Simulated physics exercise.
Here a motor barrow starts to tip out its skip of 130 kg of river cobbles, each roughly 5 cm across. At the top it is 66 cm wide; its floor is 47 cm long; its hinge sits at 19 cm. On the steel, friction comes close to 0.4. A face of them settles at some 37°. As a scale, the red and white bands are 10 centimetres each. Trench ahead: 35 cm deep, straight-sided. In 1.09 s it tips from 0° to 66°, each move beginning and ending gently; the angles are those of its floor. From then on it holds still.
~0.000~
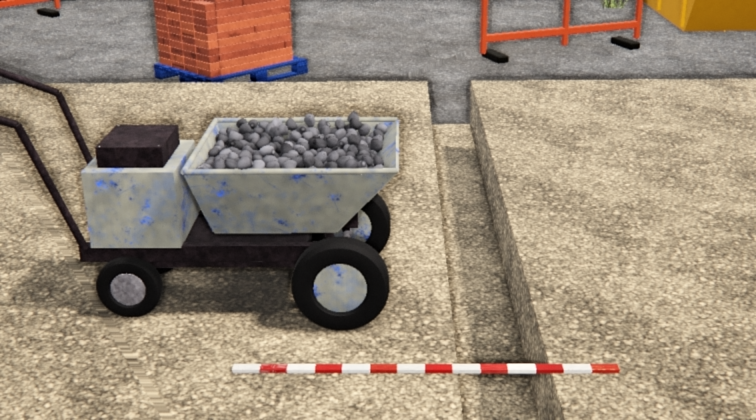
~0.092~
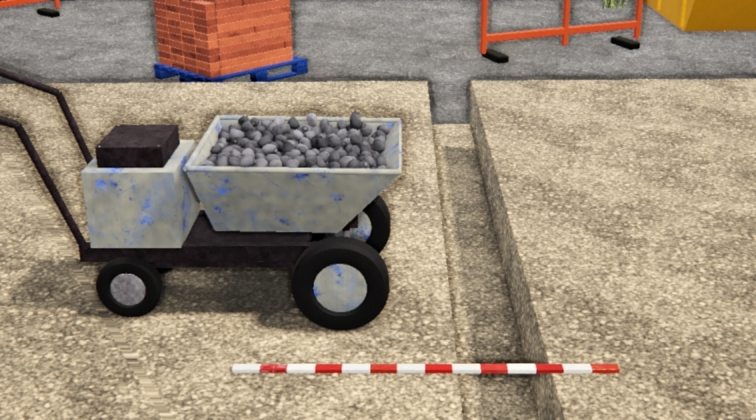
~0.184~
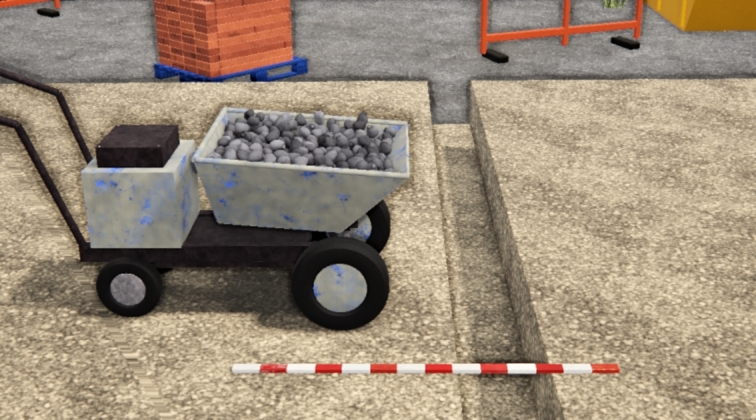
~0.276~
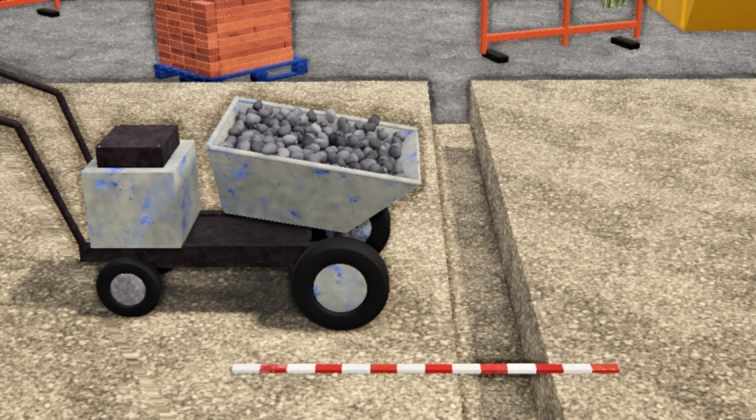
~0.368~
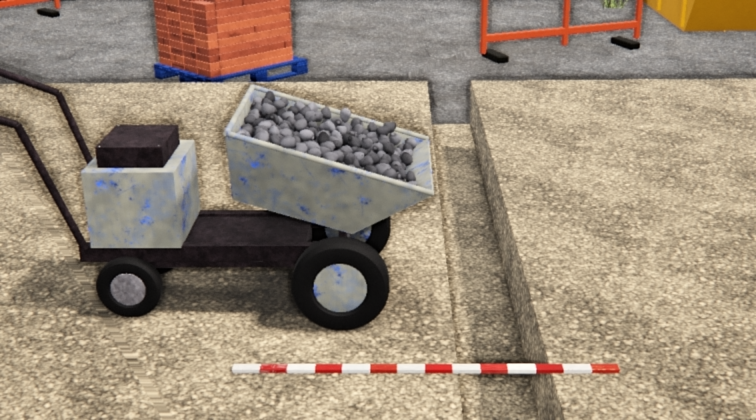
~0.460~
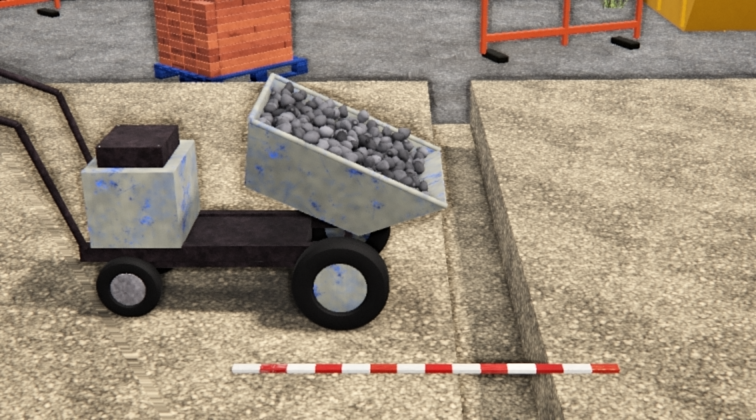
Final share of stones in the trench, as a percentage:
78 per cent.
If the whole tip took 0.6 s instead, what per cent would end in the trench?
Expected share: Around 65%.
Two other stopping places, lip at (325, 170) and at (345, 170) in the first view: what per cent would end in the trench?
80 %, then 100 %.
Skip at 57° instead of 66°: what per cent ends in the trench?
The trench would hold about 65% of it.
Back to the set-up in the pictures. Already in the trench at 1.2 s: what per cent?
Around 35 per cent of it.
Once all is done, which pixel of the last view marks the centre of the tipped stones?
Resting centre: About (505, 343).
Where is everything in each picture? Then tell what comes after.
The skip is at 0°, its lip at (397, 171); the top of the load is at (310, 125), in the first frame.
Lip at (400, 173), floor tilted 1°, highest stones at (300, 124); the stones move at 0.2 m/s on average, in the second frame.
The skip is at 5°, its lip at (408, 177); the top of the load is at (281, 120); the stones move at 0.4 m/s on average, in the third frame.
Lip at (420, 184), floor tilted 11°, highest stones at (258, 117); the stones move at 0.5 m/s on average, in the fourth frame.
Lip at (433, 194), floor tilted 18°, highest stones at (267, 107); the stones move at 0.6 m/s on average, in the fifth frame.
The skip is at 25°, its lip at (446, 207); the top of the load is at (279, 101); the stones move at 0.7 m/s on average, in the sixth frame.
After 0.8 s the floor is at 56°; 100 % in the skip; the foremost stones are at (471, 217).
After 1.2 s the floor is at 66°; 60 % in the skip, 33 % in the trench, 7 % past the trench; the foremost stones are at (561, 290).
After 1.5 s the floor is at 66°; 27 % in the skip, 52 % in the trench, 21 % past the trench; the foremost stones are at (680, 285).
After 3.5 s the floor is at 66°; 0 % in the skip, 78 % in the trench, 22 % past the trench; the foremost stones are past the picture's edge.
